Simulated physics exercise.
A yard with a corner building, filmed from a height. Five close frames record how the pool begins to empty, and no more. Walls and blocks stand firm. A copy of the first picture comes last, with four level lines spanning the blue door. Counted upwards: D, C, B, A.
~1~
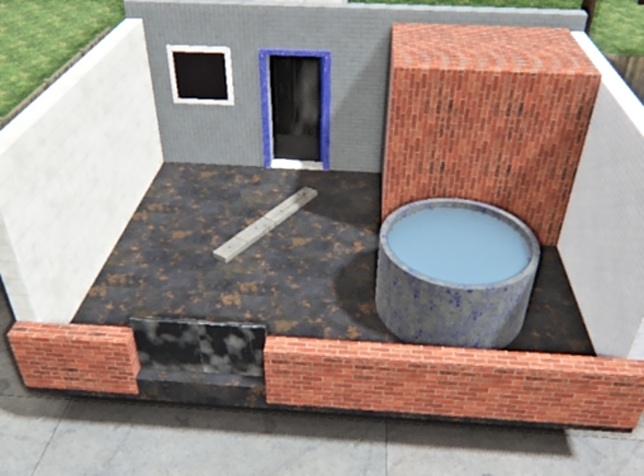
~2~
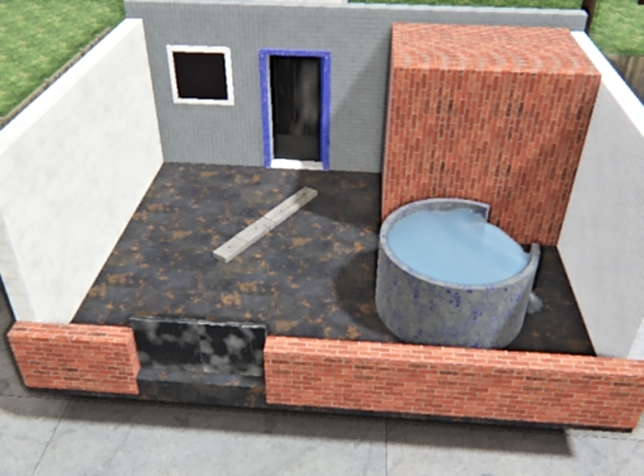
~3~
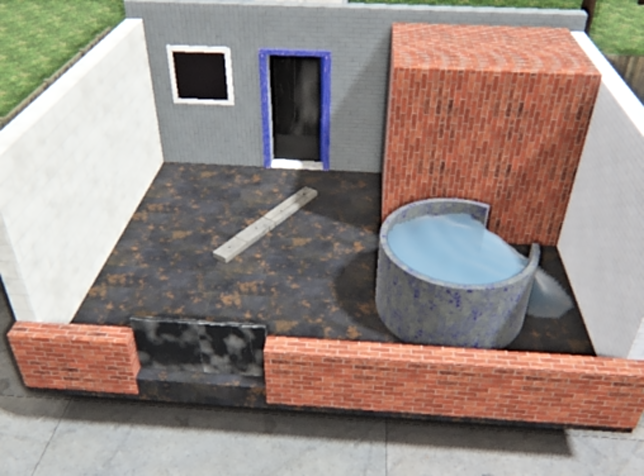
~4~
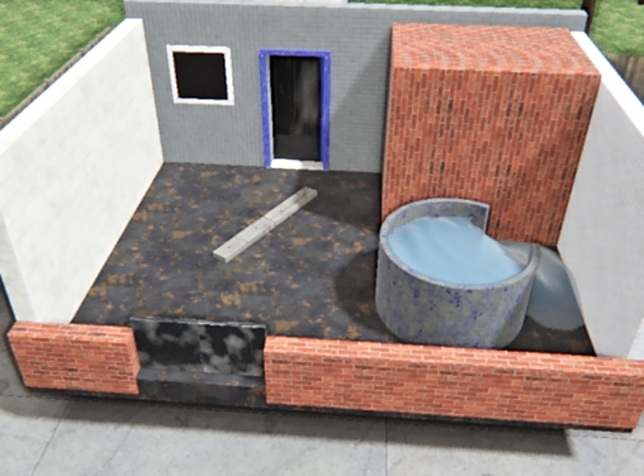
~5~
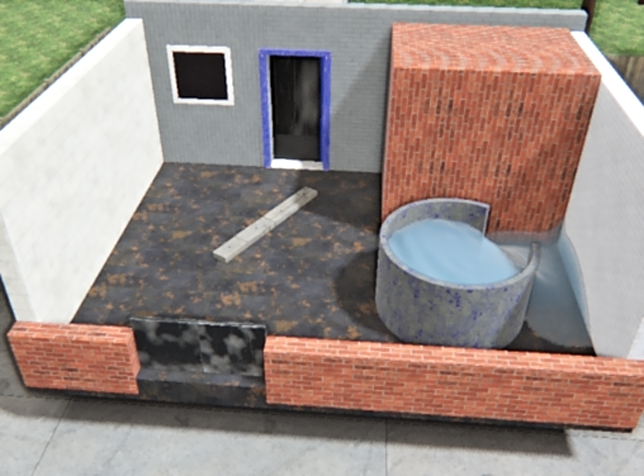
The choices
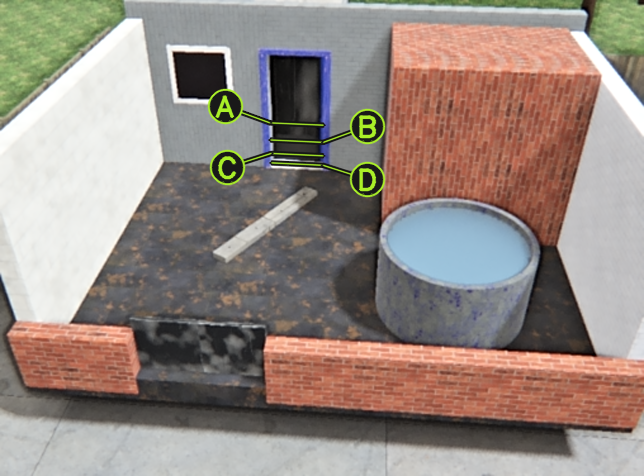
Water pouring through a gap in the right side of a round stone pool, spreading across the corner beside a brick block.
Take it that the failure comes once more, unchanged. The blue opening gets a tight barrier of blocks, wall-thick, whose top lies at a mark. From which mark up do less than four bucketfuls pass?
D will do.
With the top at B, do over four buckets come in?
No.
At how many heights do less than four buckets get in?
All of the four.
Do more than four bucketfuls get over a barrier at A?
No, that is safe.
On the marked copy, A at (296, 124); B at (296, 141); C at (297, 154); D at (297, 164); from the bottom up D, C, B, A.
If A is chosen, nothing gets over.
If B is chosen, nothing gets over.
If C is chosen, nothing gets over.
If D is chosen, a splash gets over, under a bucket.
